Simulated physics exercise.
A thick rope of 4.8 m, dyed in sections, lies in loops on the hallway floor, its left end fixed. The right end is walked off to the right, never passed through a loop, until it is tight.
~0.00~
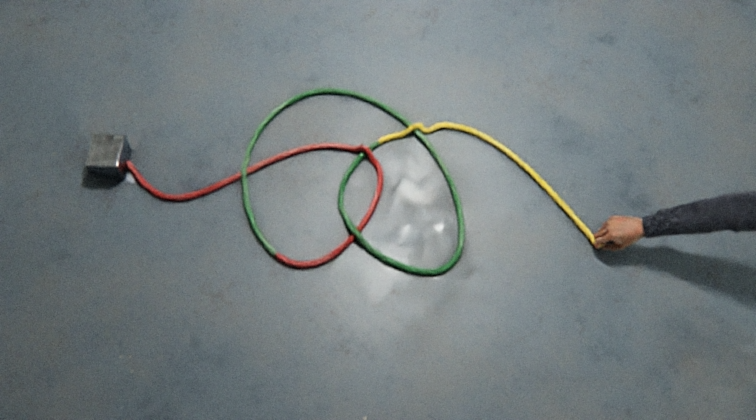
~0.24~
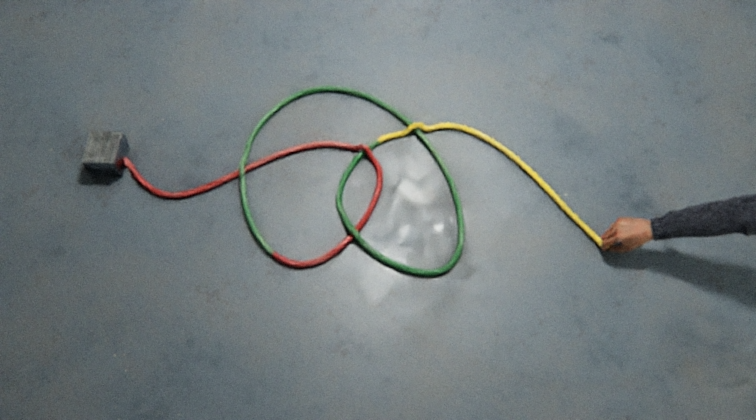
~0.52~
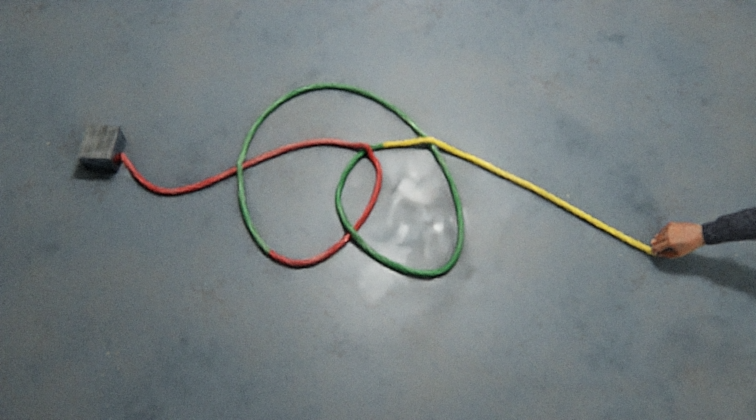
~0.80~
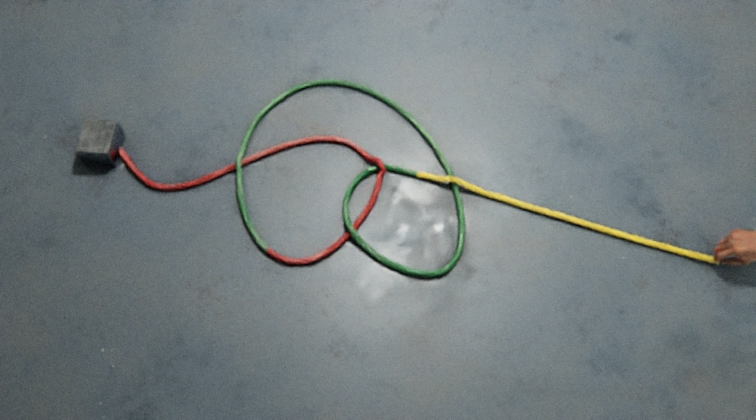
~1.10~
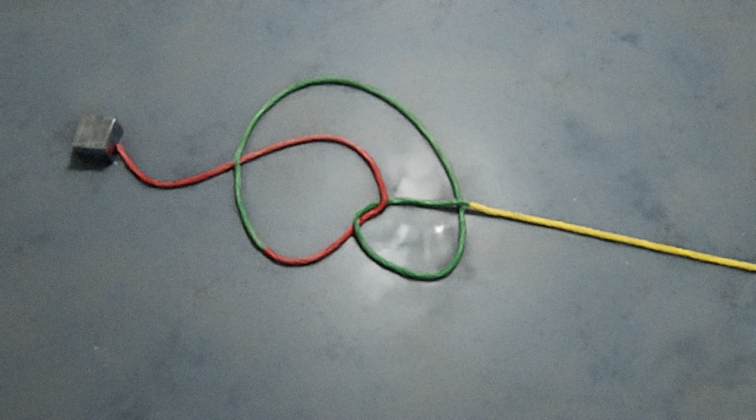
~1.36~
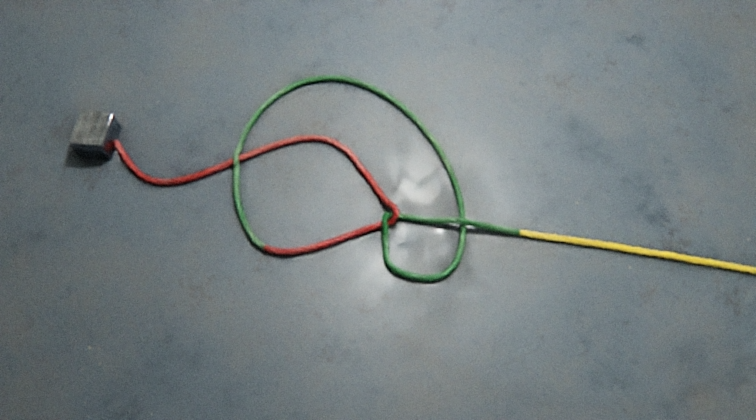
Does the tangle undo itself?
In the end the rope jams in a knot.
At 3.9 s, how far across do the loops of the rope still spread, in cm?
Some 10 cm.
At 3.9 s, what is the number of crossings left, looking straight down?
There are 5.
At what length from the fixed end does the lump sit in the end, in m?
Some 1.6 m along.
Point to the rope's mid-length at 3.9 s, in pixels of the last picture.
Around (562, 206).
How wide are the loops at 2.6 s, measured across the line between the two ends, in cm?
Some 42 cm.
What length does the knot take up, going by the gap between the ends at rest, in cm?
Some 35 cm.
By 2.6 s, the ends are 2.9 m apart, loops still 43 cm across.
By 3.9 s, the ends are 3.7 m apart, loops still 9 cm across.
By 5.1 s, the ends are 4.4 m apart, loops still 6 cm across.
By 6.3 s, the ends are 4.5 m apart, with a tight lump 1.8 m from the fixed end.
By 6.6 s, the ends are 4.5 m apart, with a tight lump 1.5 m from the fixed end.
